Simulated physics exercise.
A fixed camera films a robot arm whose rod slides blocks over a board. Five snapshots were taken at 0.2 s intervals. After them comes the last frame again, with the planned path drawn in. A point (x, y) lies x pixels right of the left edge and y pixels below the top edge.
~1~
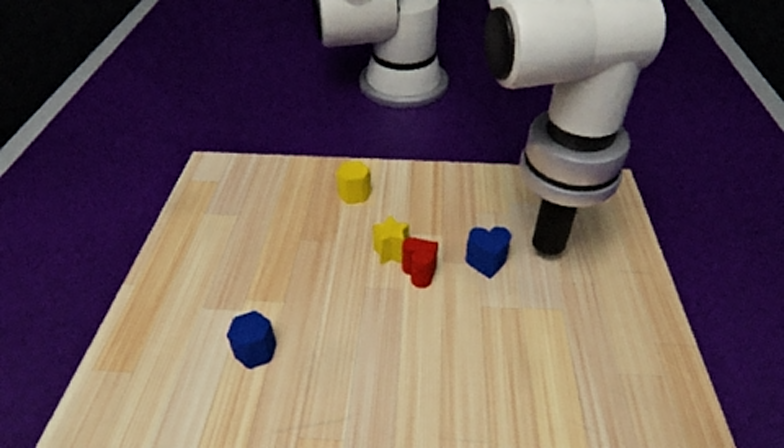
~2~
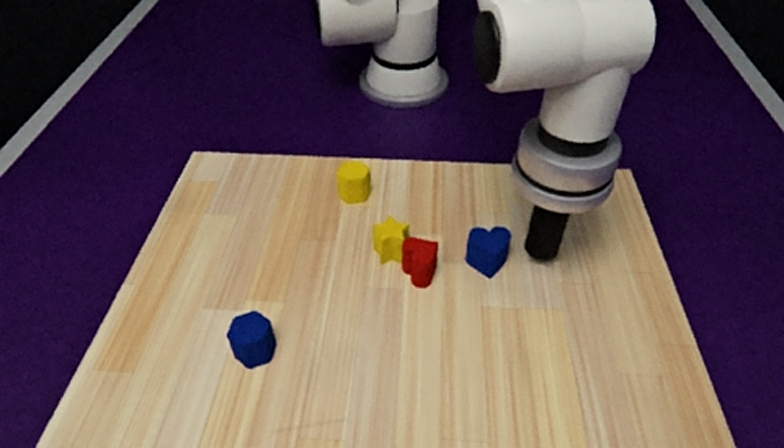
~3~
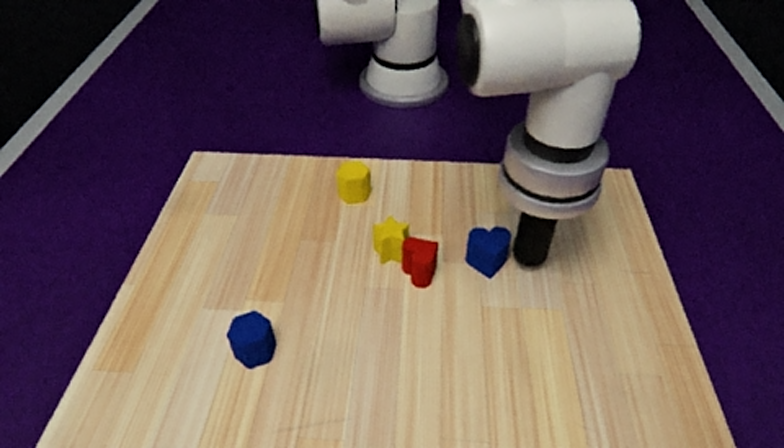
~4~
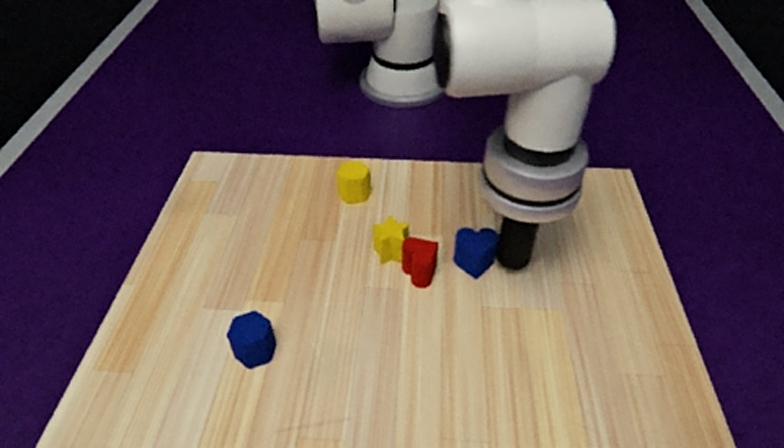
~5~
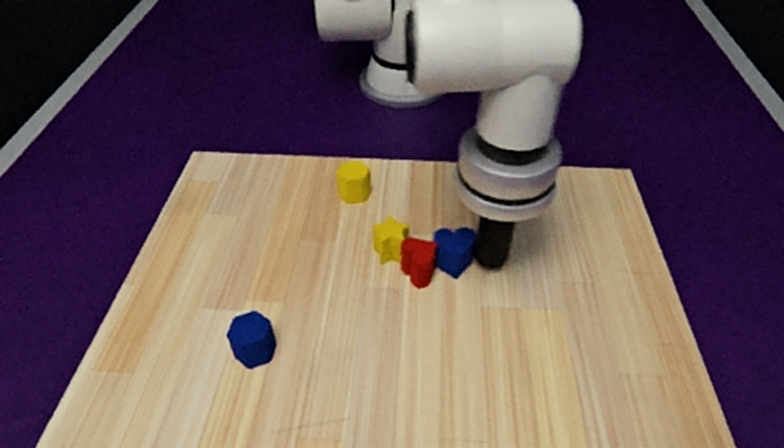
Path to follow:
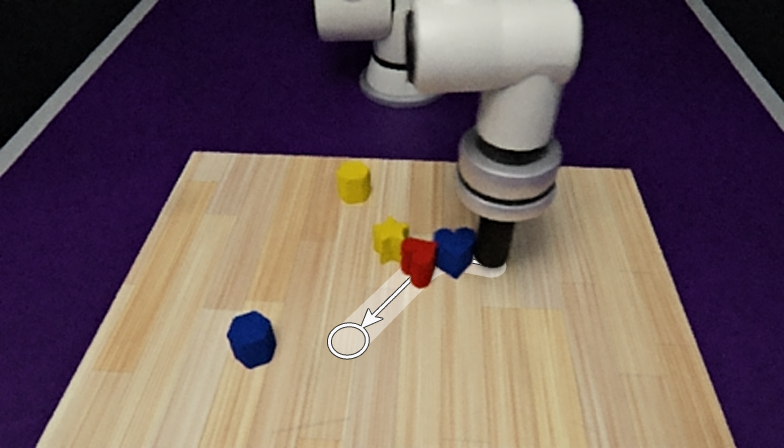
On a light wooden board, a robot arm's dark rod moves left to a blue heart block and pushes it left, up beside a red heart block, while a yellow star, a yellow block and a blue hexagon stay still.
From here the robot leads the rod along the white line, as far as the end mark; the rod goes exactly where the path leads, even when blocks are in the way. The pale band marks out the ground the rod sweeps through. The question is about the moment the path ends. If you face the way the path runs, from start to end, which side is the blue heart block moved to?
To the right.
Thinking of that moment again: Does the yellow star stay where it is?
Going by the path, no.
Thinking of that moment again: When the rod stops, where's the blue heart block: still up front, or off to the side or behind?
Expect to find it next to or behind the rod.
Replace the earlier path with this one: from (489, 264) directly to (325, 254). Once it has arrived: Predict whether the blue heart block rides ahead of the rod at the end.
The block sits ahead of the rod.
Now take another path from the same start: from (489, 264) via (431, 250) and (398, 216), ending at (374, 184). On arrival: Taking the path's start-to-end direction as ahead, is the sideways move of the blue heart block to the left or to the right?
Toward the left.
Drawn move, from (489, 264) via (431, 264) and (391, 299), ending at (348, 341).
On the path given first. One third of the way, rod (431, 255); yellow star (368, 225), turned 15° clockwise; red heart block (397, 257), turned 85° anticlockwise; blue heart block (400, 233), turned 20° anticlockwise.
Two thirds of the way, rod (391, 290); yellow star (360, 223), turned 30° clockwise; red heart block (356, 275), turned 20° anticlockwise; blue heart block (387, 237).
At the end, rod (348, 332); blue hexagon still; yellow star (360, 223), turned 30° clockwise; red heart block (340, 280), turned 20° clockwise; blue heart block (387, 237).
